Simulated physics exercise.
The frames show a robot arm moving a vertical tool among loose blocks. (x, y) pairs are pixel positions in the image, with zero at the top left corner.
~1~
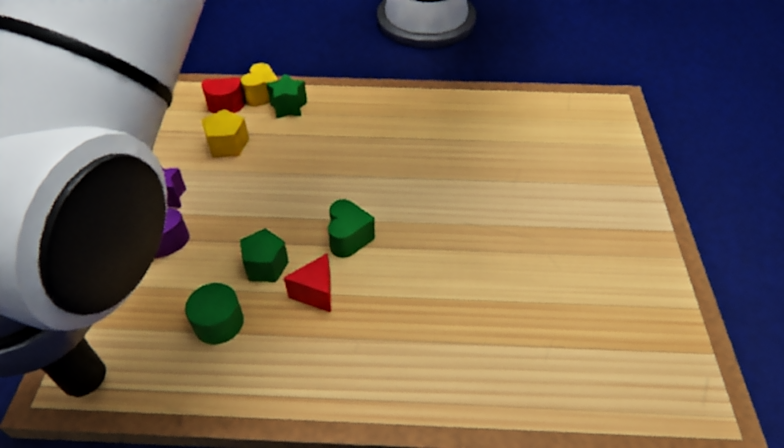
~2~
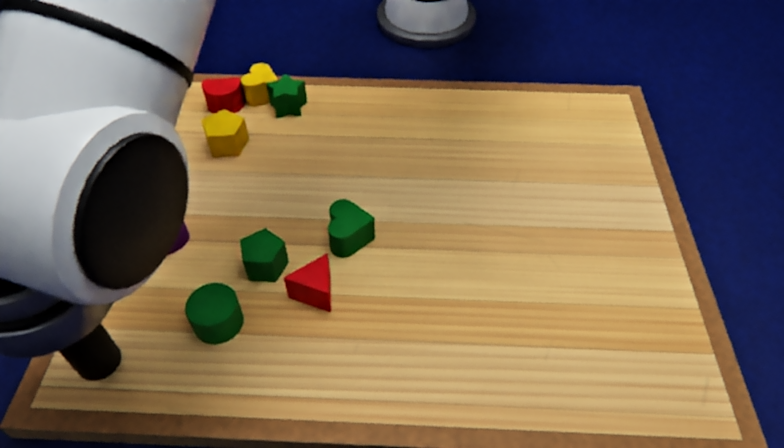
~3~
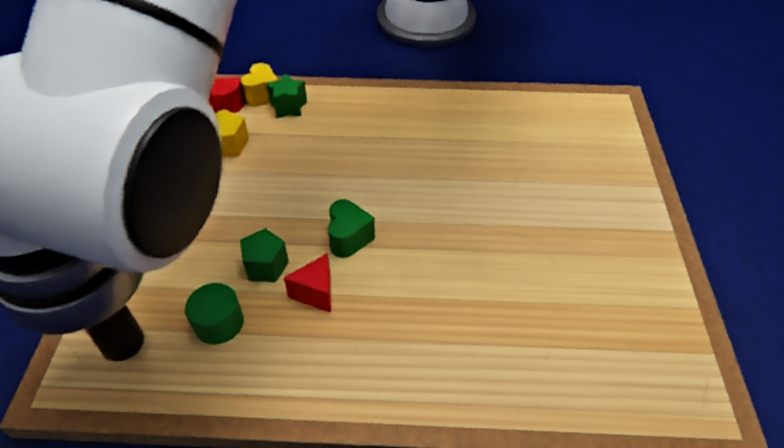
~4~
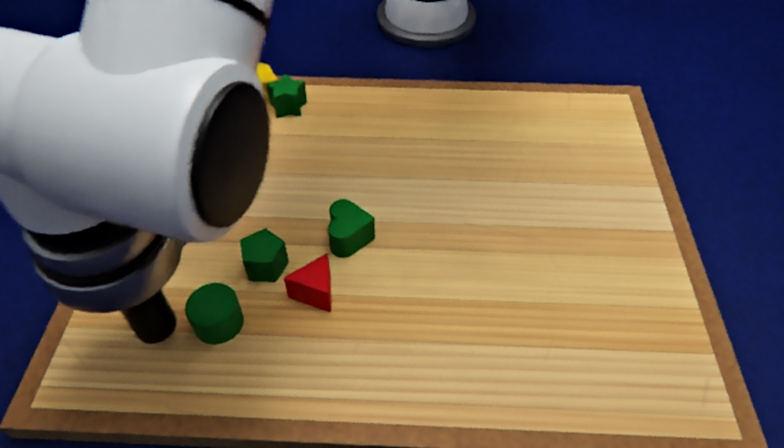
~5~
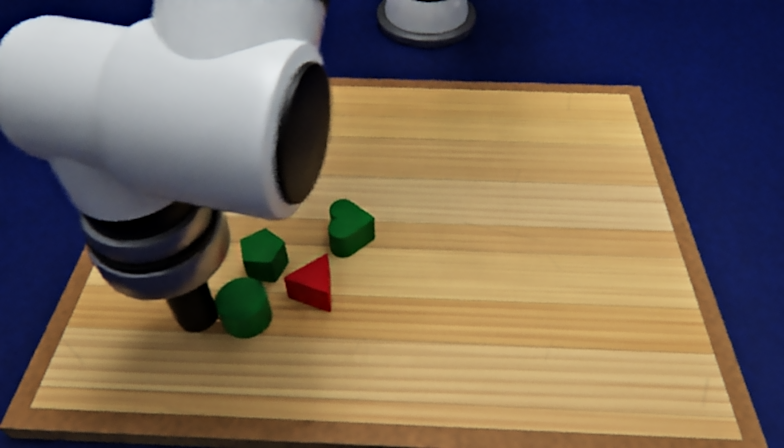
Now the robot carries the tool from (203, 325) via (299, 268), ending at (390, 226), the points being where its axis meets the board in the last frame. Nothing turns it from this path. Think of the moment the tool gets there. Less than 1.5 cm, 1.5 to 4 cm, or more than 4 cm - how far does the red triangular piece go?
By the end of the path, it will have gone between 1.5 and 4 cm.
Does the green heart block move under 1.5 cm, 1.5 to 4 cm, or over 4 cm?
More than 4 cm.
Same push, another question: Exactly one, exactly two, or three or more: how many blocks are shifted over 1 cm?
That push would leave three or more blocks displaced by more than about 1 cm.
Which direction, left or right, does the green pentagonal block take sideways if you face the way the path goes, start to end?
Facing the way the path runs, start to end, you'll find the green pentagonal block has shifted left.
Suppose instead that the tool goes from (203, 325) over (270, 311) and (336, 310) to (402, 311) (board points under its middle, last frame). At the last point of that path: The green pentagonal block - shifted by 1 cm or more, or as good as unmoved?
Answer: Unmoved.
The first path, step by step. One third of the way, tool at (264, 273); green circular block at (291, 287); green pentagonal block at (274, 233); red triangular piece at (326, 268), turned 30° clockwise.
Two thirds of the way, tool at (329, 243); green circular block at (293, 288); green pentagonal block at (285, 219), turned 30° anticlockwise; red triangular piece at (342, 269), turned 60° clockwise; green heart block at (359, 210).
At the end, tool at (390, 216); green circular block at (293, 288); green pentagonal block at (285, 219), turned 30° anticlockwise; red triangular piece at (342, 269), turned 60° clockwise; green heart block at (390, 181), turned 90° anticlockwise.
